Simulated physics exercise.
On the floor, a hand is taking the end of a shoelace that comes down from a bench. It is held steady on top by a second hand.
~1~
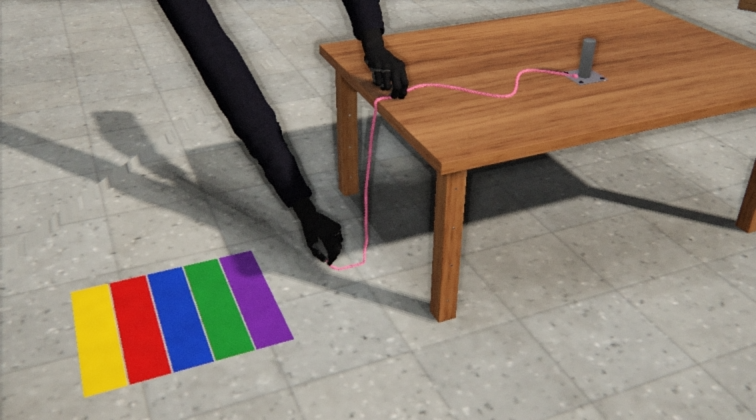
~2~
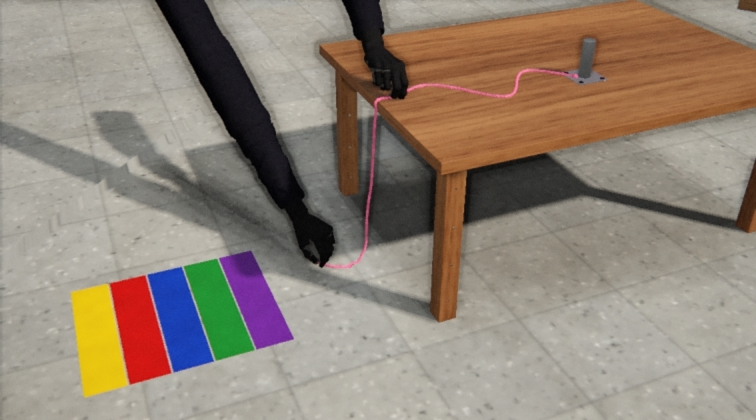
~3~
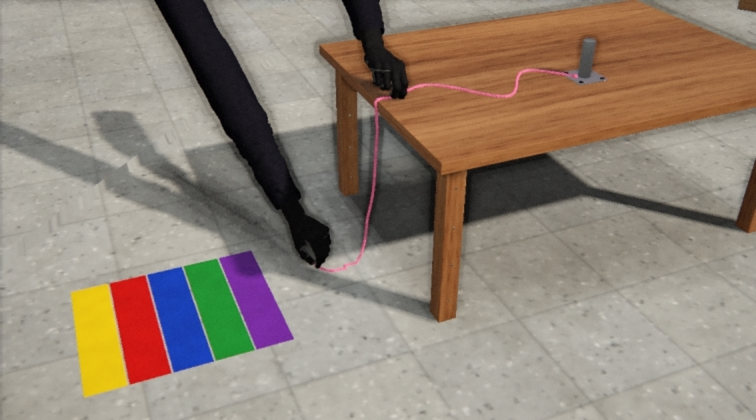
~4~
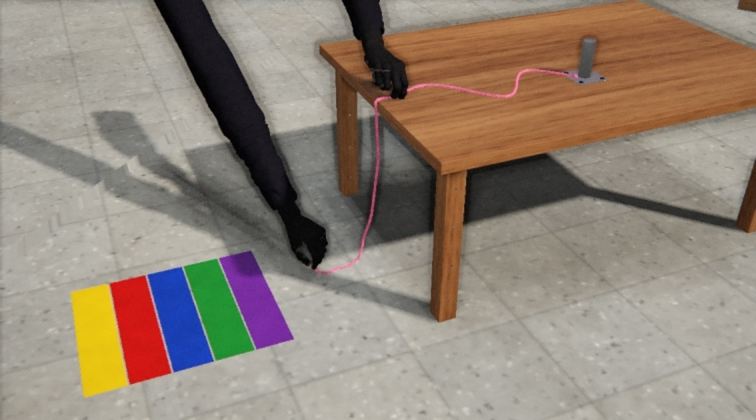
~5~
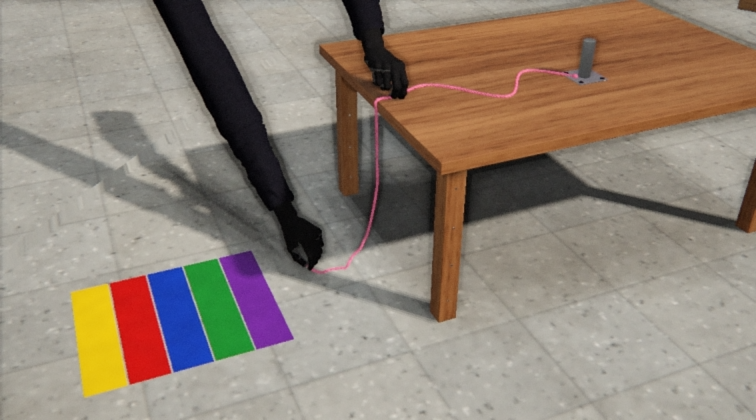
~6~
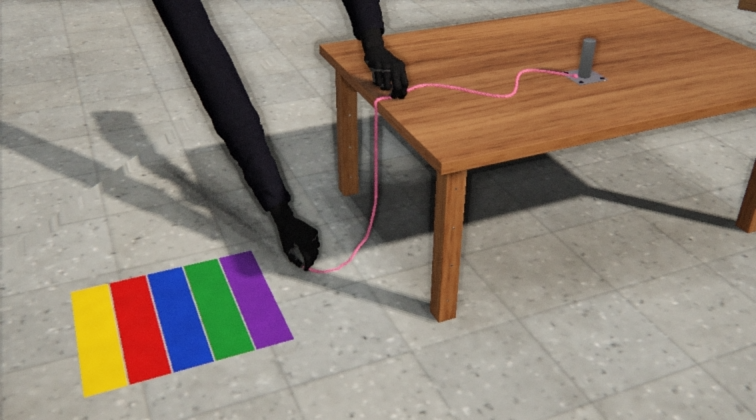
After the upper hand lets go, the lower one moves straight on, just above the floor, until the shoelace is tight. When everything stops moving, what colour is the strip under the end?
The strip under the end is red.
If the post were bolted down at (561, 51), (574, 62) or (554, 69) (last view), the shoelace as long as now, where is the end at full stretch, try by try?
It works out at around (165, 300), (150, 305) and (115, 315) for the three tries.
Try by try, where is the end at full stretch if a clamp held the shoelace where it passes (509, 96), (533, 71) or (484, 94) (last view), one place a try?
Respectively (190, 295), (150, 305) and (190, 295).
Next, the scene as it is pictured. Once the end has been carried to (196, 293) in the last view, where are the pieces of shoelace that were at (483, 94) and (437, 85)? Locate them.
(439, 93) and (393, 100), approximately.
A little later, end near (196, 293); over green.
Next, end near (157, 303); over blue.
When it is tight, end near (135, 308); over red. It gets as far as the red strip.
